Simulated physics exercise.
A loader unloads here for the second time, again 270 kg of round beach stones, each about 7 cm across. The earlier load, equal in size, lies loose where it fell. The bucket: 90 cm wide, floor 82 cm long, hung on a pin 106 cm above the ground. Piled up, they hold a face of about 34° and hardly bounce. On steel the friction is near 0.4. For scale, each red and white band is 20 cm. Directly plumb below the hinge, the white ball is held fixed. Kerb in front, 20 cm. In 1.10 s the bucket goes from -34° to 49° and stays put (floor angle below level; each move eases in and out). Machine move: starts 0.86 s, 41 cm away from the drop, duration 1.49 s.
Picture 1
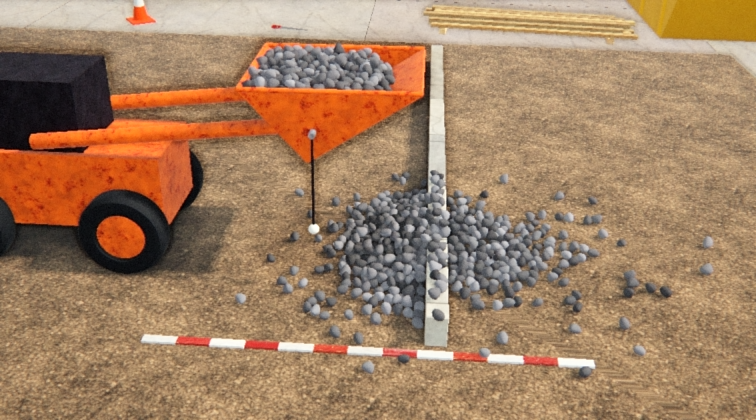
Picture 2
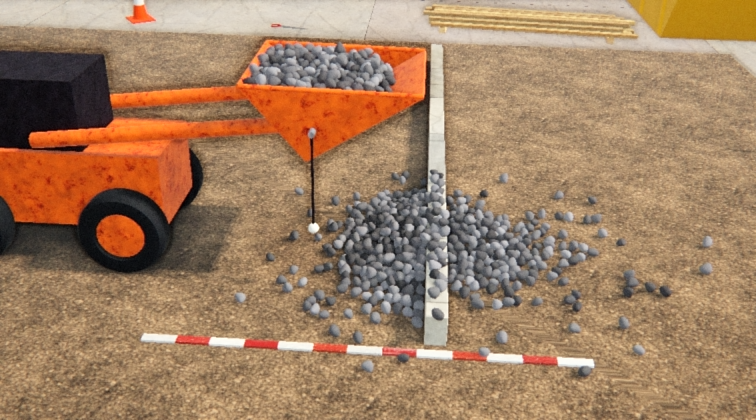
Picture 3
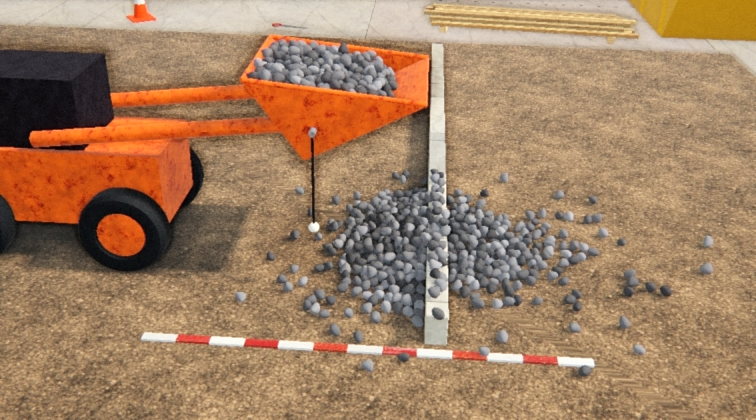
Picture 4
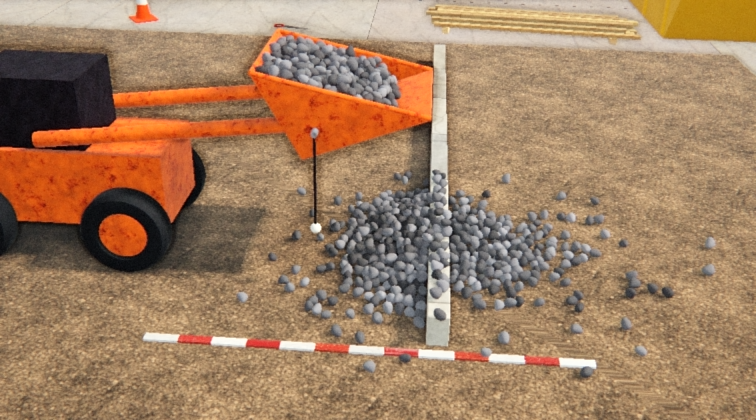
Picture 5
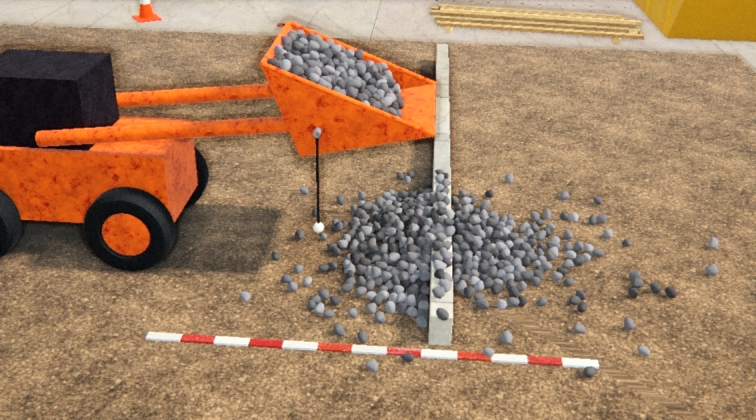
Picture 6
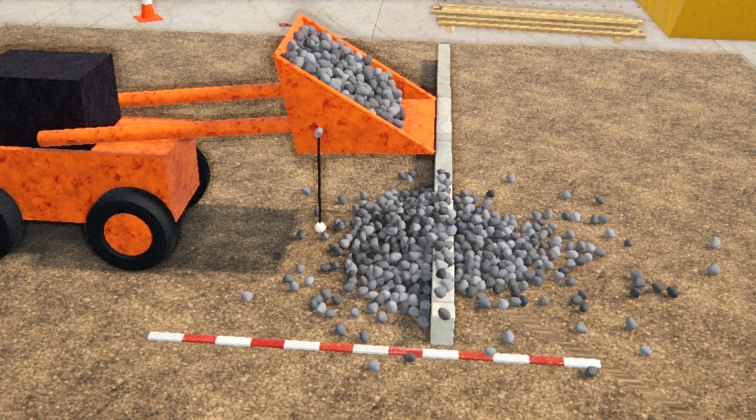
An orange loader's raised bucket, heaped with grey stones, tilts slowly forward on its arms, its back edge rising and its front lip dipping, while the stones stay inside. Below it on bare brown ground, seen from above and to the side, a loose grey pile straddles a pale kerb behind a red-and-white banded pole. The wheels stay put, a thin plumb line hangs beneath the bucket, and the view shifts very slightly.
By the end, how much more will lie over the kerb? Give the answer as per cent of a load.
About 19 per cent.
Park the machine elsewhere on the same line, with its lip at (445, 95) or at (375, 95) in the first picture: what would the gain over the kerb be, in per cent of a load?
I'd say close to 45 per cent for one and close to 0 per cent for the other, in that order.
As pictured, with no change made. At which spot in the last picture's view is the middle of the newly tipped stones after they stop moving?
Roughly at pixel (401, 236).
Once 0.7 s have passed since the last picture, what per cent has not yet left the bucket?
Roughly 20 per cent is still inside.
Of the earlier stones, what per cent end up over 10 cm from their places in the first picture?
Close to 20 per cent.
Then, 0.4 s after the last picture the floor is at 36°; in per cent of one load, 96 in the bucket, 70 on this side of the kerb, 34 over the kerb; the foremost stones are at (663, 273).
Then, 0.7 s after the last picture the floor is at 49°; in per cent of one load, 22 in the bucket, 138 on this side of the kerb, 40 over the kerb; the foremost stones are at (663, 273).
Then, 2.3 s after the last picture the floor is at 49°; in per cent of one load, 0 in the bucket, 147 on this side of the kerb, 53 over the kerb; the foremost stones are at (664, 273).
Then, 4.8 s after the last picture the floor is at 49°; in per cent of one load, 0 in the bucket, 147 on this side of the kerb, 53 over the kerb; the foremost stones are at (664, 273). Net gain over the kerb, 19.
